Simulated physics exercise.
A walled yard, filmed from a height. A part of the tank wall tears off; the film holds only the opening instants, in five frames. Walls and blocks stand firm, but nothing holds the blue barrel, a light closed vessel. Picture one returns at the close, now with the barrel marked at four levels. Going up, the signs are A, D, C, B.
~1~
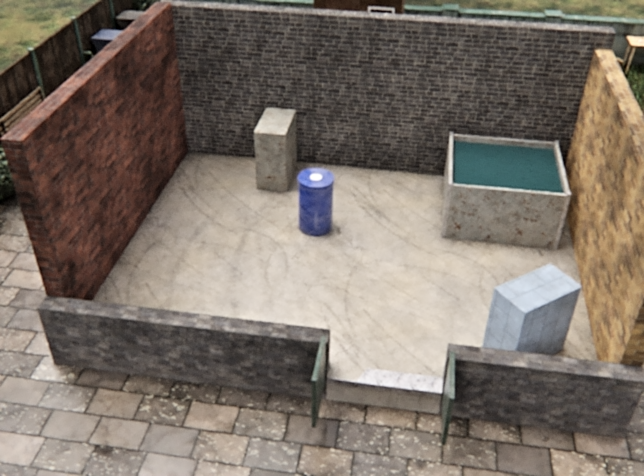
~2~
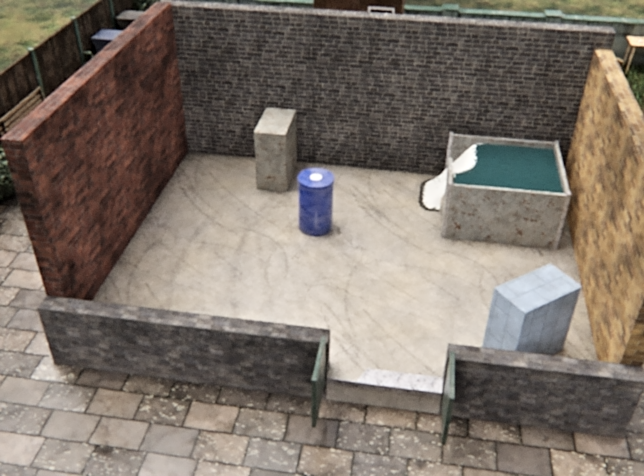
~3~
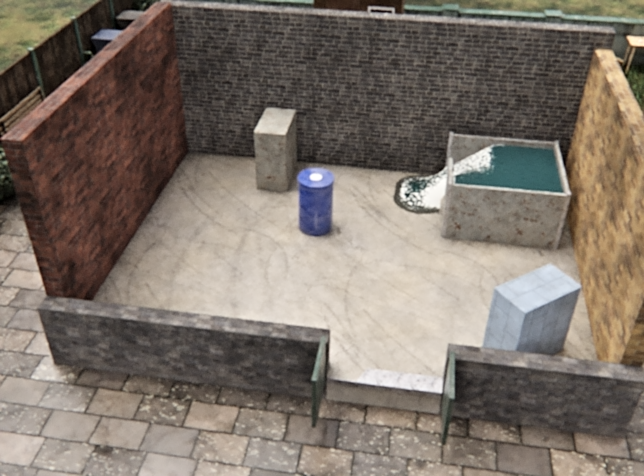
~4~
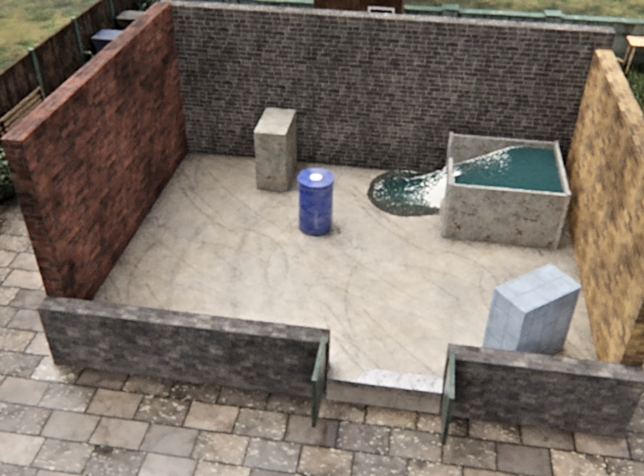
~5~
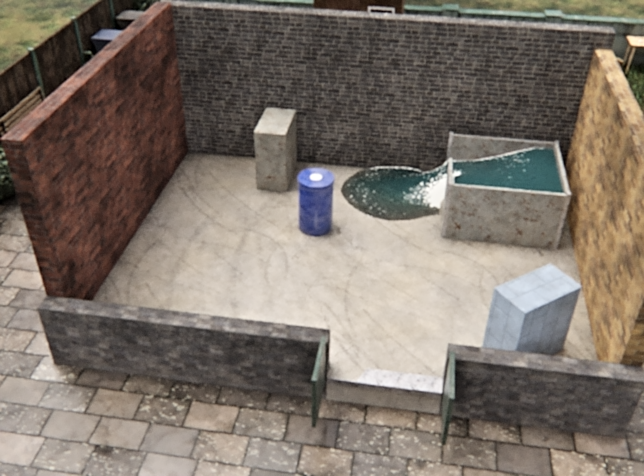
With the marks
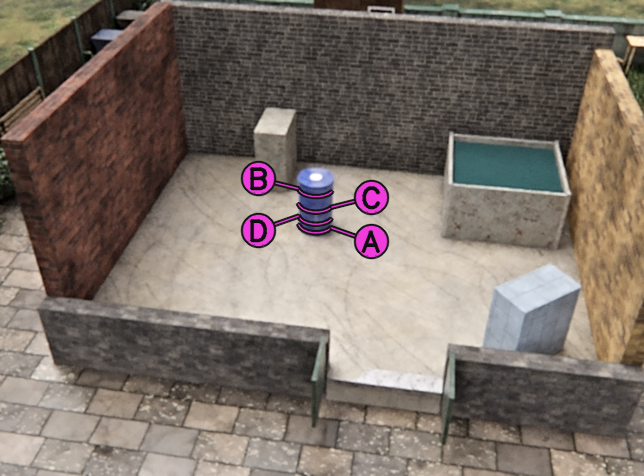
Dark green water pours from the left side of a stone-walled tank at the back right of a walled yard, seen from above by a still camera. A blue barrel stands near the middle, with a grey block behind it, a pale blue-grey block at front right, and red, dark grey and yellowish walls around. White and foamy at first, the water spreads leftward across the pale floor in a widening dark puddle, while the barrel and blocks stay still.
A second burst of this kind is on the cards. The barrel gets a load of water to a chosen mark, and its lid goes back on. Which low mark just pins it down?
That is mark C.
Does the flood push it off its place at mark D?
Yes.
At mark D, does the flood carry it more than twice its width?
No, it does not.
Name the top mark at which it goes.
The answer is D.
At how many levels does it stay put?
Two of them.
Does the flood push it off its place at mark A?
Yes, it does.
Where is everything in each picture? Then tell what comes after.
In the first picture, lid of the blue barrel at (316, 177); tank full, its middle at (505, 167); open gate at (388, 339).
In the second picture, 1 % of the ground wet, in view closest to the barrel at (426, 201).
In the third picture, 3 % of the ground wet, in view closest to the barrel at (409, 206).
In the fourth picture, 5 % of the ground wet, in view closest to the barrel at (384, 206).
In the fifth picture, lid of the blue barrel at (316, 177); 7 % of the ground wet, in view closest to the barrel at (356, 204).
On the marked copy, A at (312, 232); B at (312, 196); C at (312, 212); D at (312, 224); from the bottom up A, D, C, B.
If A is chosen, it is pushed about 5 times its own width away.
If B is chosen, it does not move.
If C is chosen, it does not move.
If D is chosen, it is pushed about half its own width away.
